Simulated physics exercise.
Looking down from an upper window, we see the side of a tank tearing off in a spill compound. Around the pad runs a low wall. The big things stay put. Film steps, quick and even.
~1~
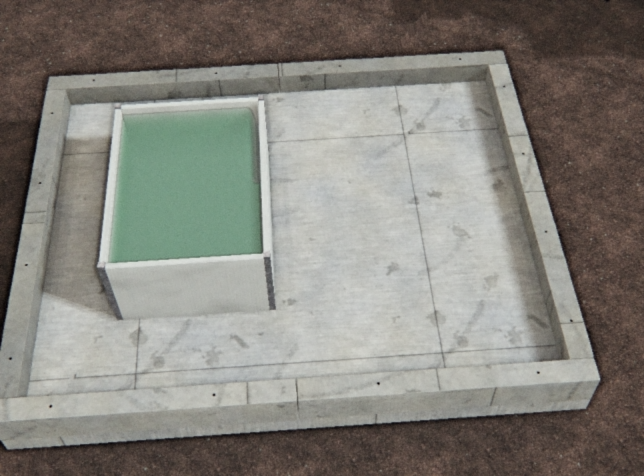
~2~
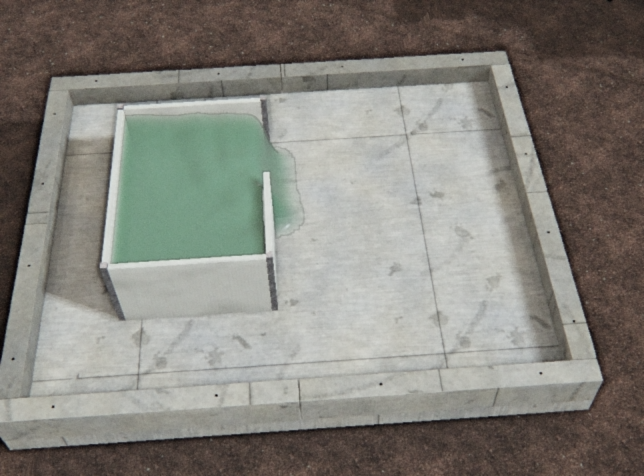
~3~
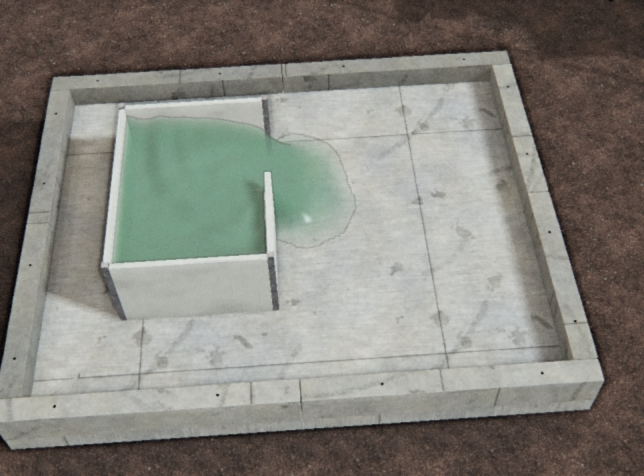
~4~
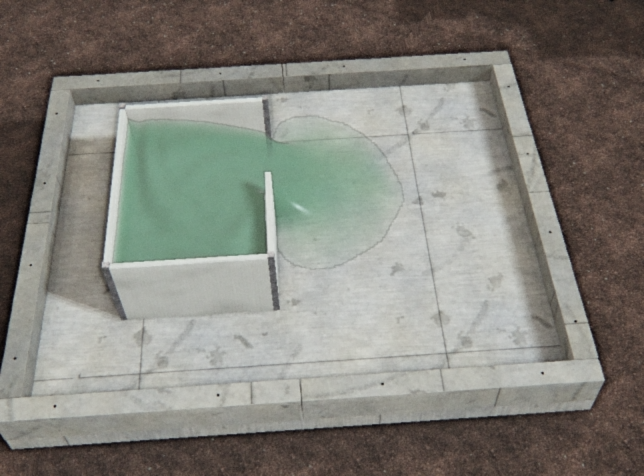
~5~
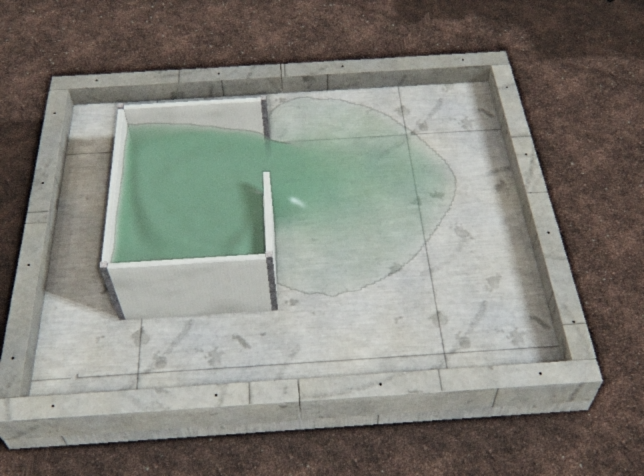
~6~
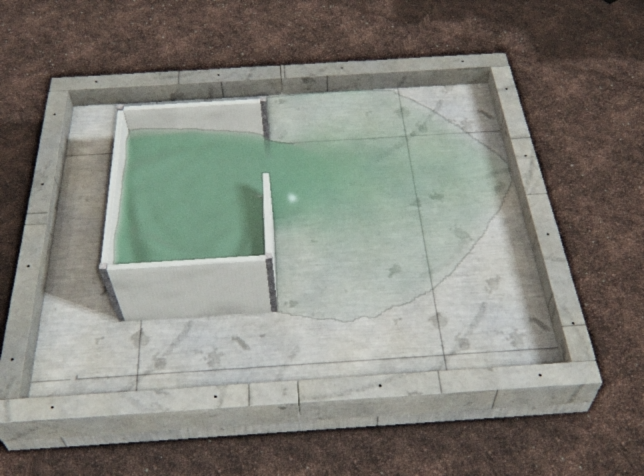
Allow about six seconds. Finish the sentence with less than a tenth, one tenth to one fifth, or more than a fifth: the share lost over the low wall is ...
The share lost over the low wall is less than a tenth.
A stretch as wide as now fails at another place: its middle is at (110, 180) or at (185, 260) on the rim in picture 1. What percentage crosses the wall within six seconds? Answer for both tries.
Results in order: 20% and 18%.
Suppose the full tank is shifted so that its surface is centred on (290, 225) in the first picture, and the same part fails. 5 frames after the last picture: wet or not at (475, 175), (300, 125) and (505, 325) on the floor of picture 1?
Gets wet, stays dry, gets wet.
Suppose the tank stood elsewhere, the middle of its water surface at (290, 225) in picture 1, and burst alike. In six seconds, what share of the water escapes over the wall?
Near 12 in a hundred, I reckon.
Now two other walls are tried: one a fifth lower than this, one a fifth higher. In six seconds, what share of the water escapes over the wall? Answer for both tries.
About 14 per cent, then about 2 per cent.
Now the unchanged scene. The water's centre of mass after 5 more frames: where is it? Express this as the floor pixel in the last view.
The water centres close to (277, 209).
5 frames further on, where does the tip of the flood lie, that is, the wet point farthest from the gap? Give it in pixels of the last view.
Approximate pixel: (551, 359).
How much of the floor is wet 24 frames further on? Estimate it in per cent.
Roughly 80 per cent.
A moment on, water covers 40 % of the floor; the low wall has let 0 % over.
Next, water covers 45 % of the floor; the low wall has let 1 % over.
Then, water covers 50 % of the floor; the low wall has let 6 % over.
Later, water covers 65 % of the floor; the low wall has let 8 % over.
In the end, water covers 80 % of the floor; the low wall has let 8 % over.
